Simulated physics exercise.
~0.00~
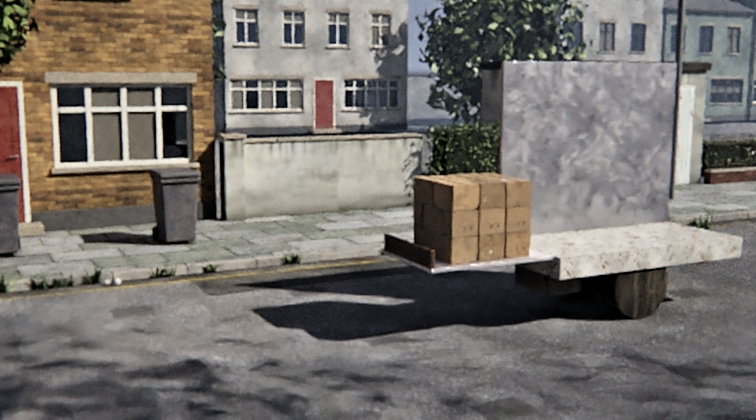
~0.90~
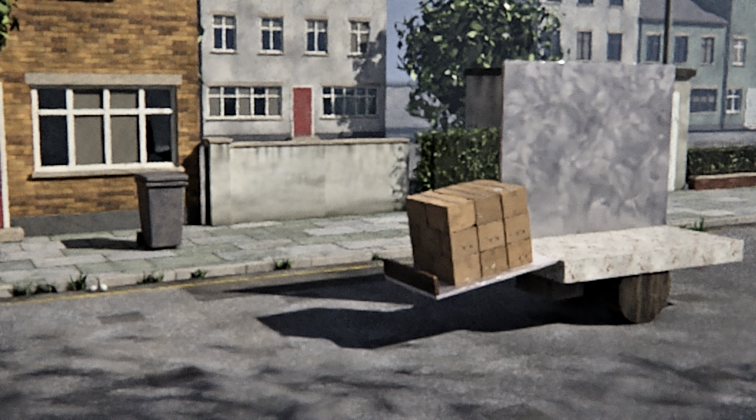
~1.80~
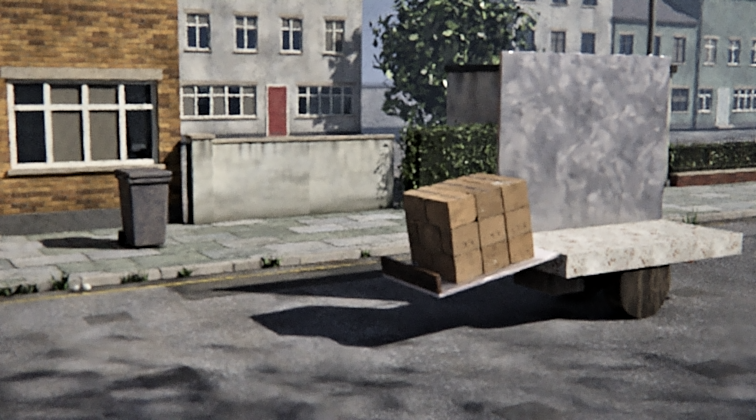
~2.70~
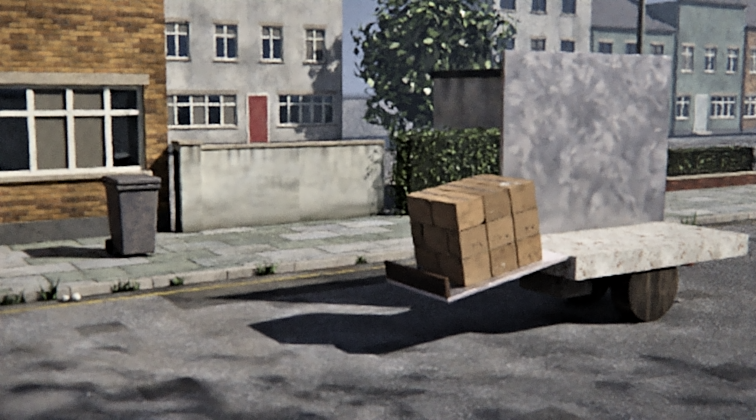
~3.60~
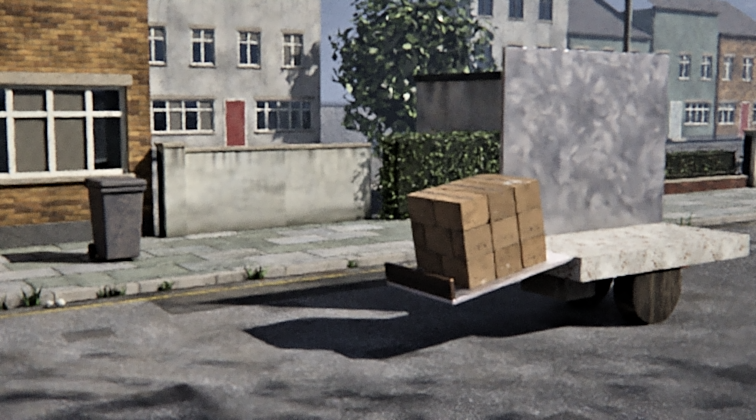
A flat lorry bed with a tall grey panel stood on a street, a stack of taped cartons on its tail platform. The platform tipped down slightly to the left, then held still, and the cartons leaned with it but stayed stacked aboard.
